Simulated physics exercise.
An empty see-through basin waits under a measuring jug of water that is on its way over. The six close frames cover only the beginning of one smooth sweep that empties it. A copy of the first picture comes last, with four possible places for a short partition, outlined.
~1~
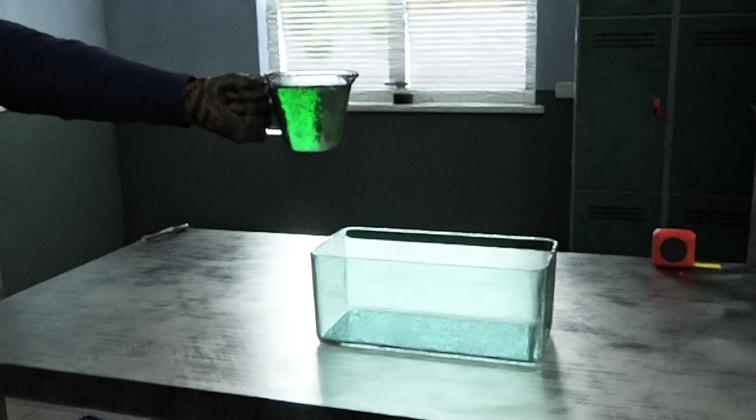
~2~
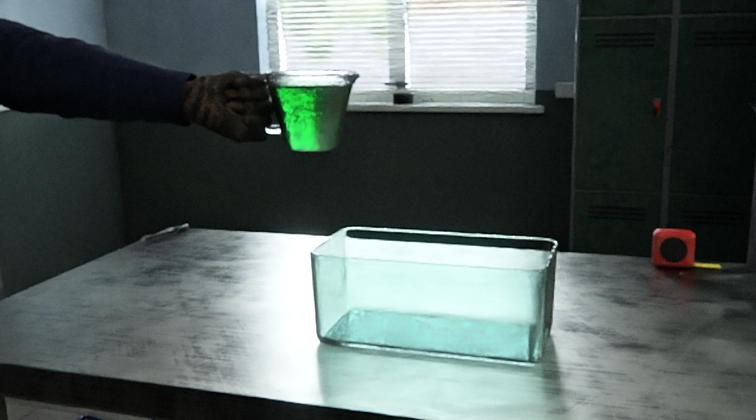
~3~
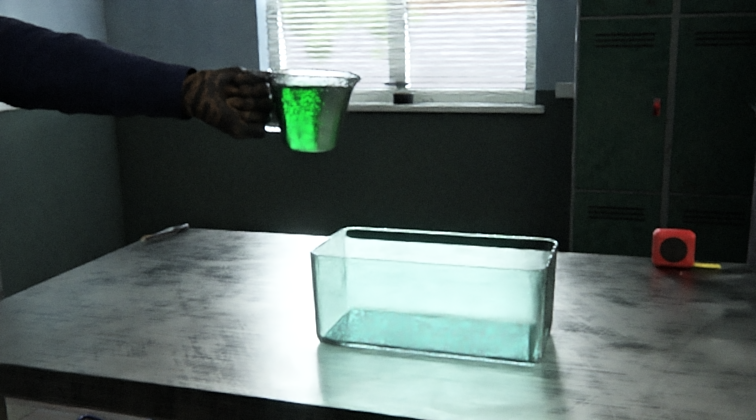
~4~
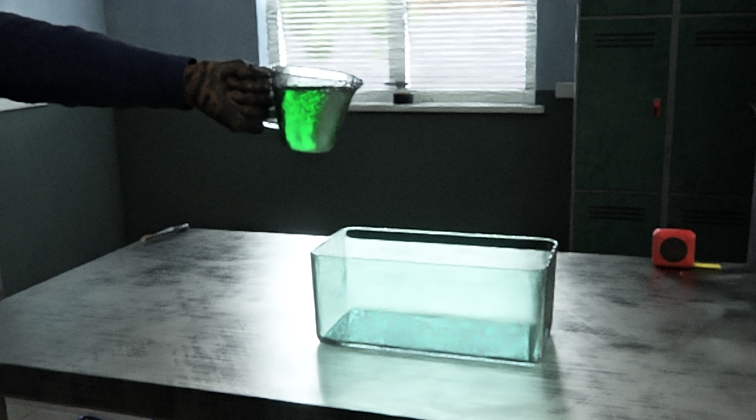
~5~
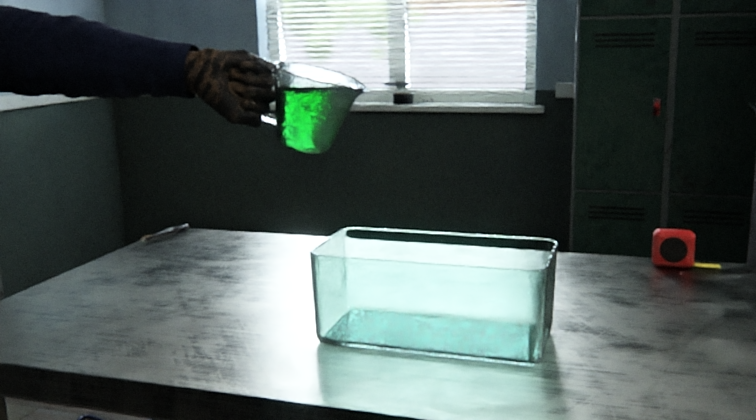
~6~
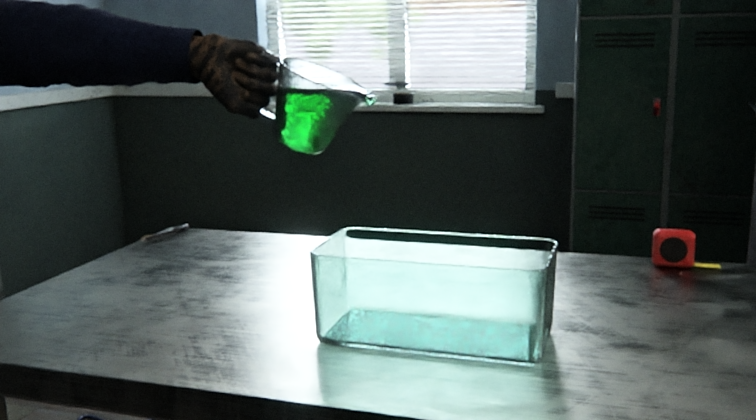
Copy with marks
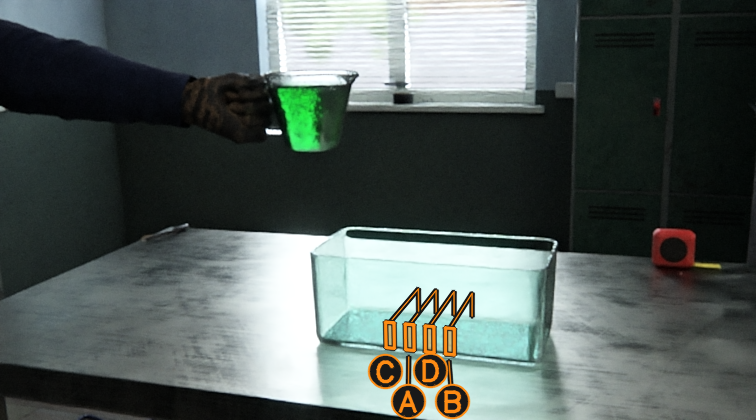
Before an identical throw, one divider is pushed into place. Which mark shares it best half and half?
Go for A.
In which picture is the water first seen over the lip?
In picture 6.
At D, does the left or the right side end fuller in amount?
More ends on the left.
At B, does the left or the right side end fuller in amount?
The left one.
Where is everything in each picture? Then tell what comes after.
The first picture shows upright, lip at (358, 74); basin from (317, 340) to (543, 364); nothing has left yet.
The second picture shows upright, lip at (359, 75); nothing has left yet.
The third picture shows tipped about 4°, lip at (360, 78); nothing has left yet.
The fourth picture shows tipped about 9°, lip at (363, 83); nothing has left yet.
The fifth picture shows tipped about 16°, lip at (365, 90); nothing has left yet.
The sixth picture shows tipped about 24°, lip at (368, 99); water is over the lip, down to (368, 99).
On the marked copy, A at (408, 356); B at (448, 361); C at (389, 354); D at (428, 358).
Choosing A, about 46 % ends left of the wall and 53 % right of it.
Choosing B, about 89 % ends left of the wall and 9 % right of it.
Choosing C, about 17 % ends left of the wall and 82 % right of it.
Choosing D, about 86 % ends left of the wall and 10 % right of it; 3 % is lost outside.
